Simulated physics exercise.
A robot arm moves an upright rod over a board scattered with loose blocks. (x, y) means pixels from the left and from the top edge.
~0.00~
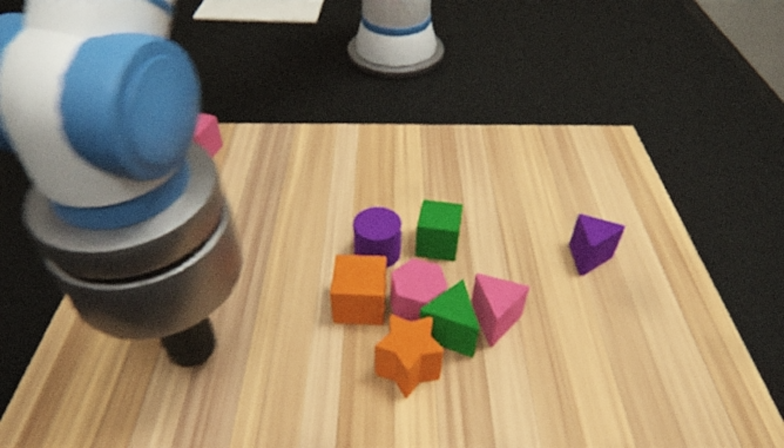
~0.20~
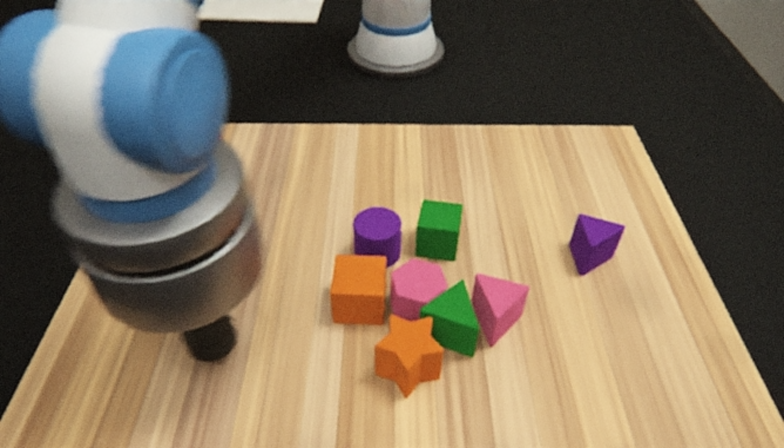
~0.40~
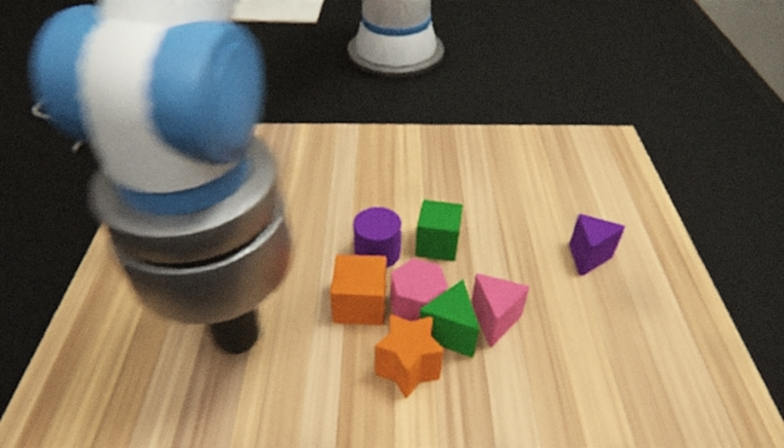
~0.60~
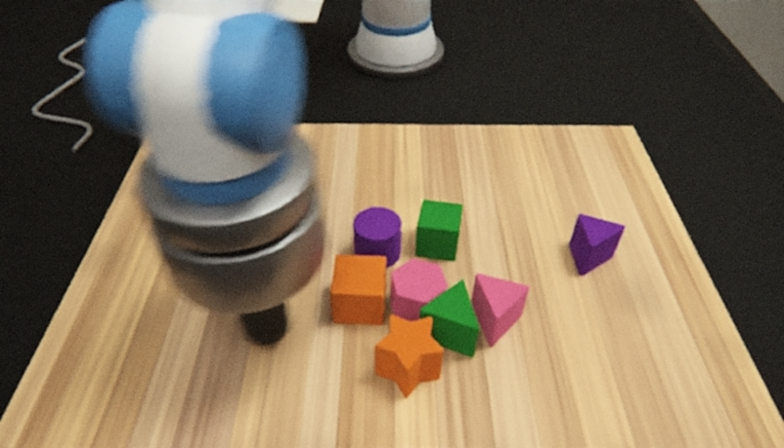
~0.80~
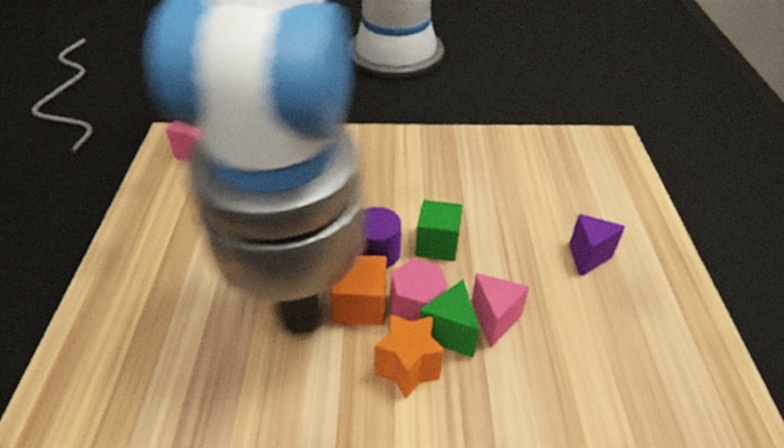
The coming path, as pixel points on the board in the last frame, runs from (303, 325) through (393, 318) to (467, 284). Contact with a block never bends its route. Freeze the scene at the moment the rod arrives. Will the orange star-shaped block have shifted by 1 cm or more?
I'd say no.
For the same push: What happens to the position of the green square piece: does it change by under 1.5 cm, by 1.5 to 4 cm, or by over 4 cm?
Between 1.5 and 4 cm.
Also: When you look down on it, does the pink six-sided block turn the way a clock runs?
Yes
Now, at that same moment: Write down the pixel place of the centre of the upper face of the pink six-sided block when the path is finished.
The top centre is at (513, 237).
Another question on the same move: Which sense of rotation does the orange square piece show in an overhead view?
Looking down: Anticlockwise.
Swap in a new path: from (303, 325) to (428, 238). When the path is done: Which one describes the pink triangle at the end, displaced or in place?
If the rod follows that path, the pink triangle ends up shifted.
What follows on the original path. One third of the way, rod at (365, 314); orange square piece at (393, 260), turned 45° anticlockwise; pink six-sided block at (454, 261), turned 20° clockwise.
Two thirds of the way, rod at (422, 300); orange square piece at (423, 242), turned 90° anticlockwise; pink six-sided block at (475, 254), turned 45° clockwise; green square piece at (441, 211); pink triangle at (509, 293), turned 25° clockwise.
At the end, rod at (469, 275); orange square piece at (441, 227), turned 125° anticlockwise; orange star-shaped block in place; pink six-sided block at (513, 237), turned 75° clockwise; green square piece at (438, 191), turned 20° anticlockwise; pink triangle at (509, 293), turned 25° clockwise.
